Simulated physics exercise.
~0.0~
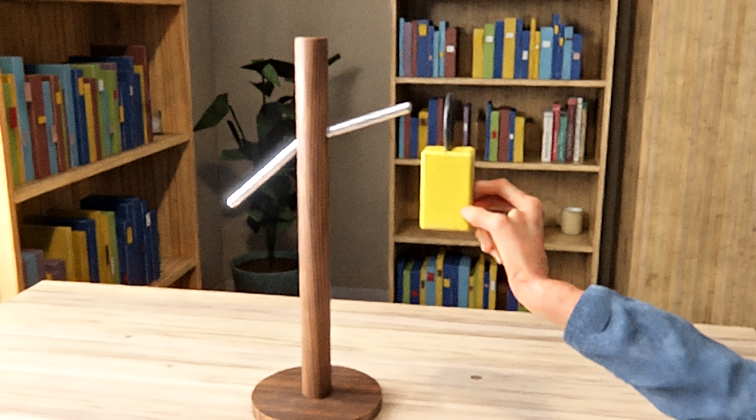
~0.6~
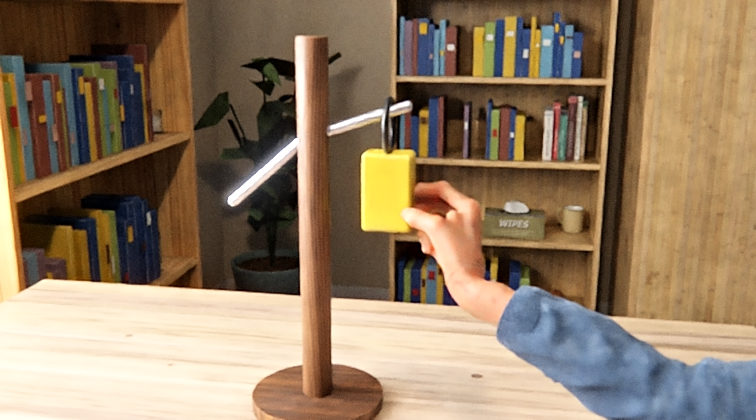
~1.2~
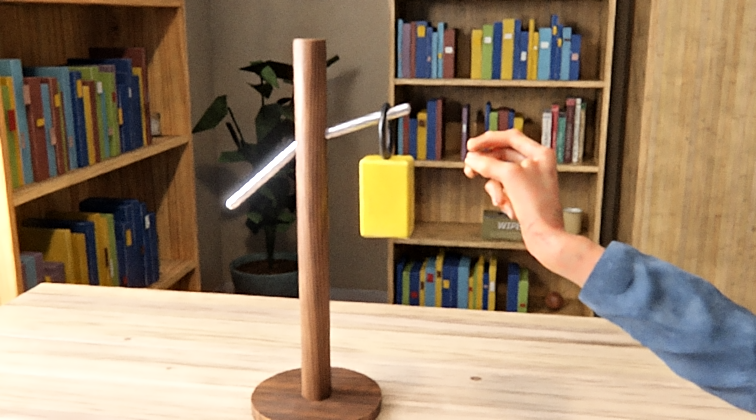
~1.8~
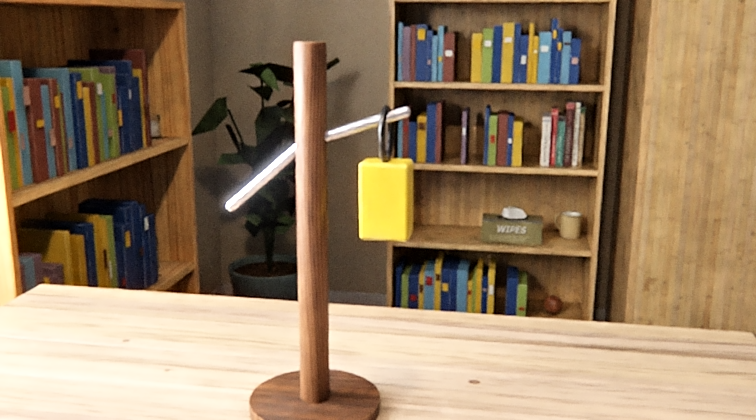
A yellow pouch with a dark loop on top is held by a hand in a blue sleeve, reaching in from the right over a pale wooden table. In the middle stands a dark wooden post on a round base, crossed by a slanting silver rod, with bookshelves and a leafy plant behind, all seen from the front by a slightly swaying camera. The hand moves the pouch left and brings its loop onto the rod's right end. The fingers then let go and draw back to the right. The hand leaves the view, and the pouch stays hanging from the rod.
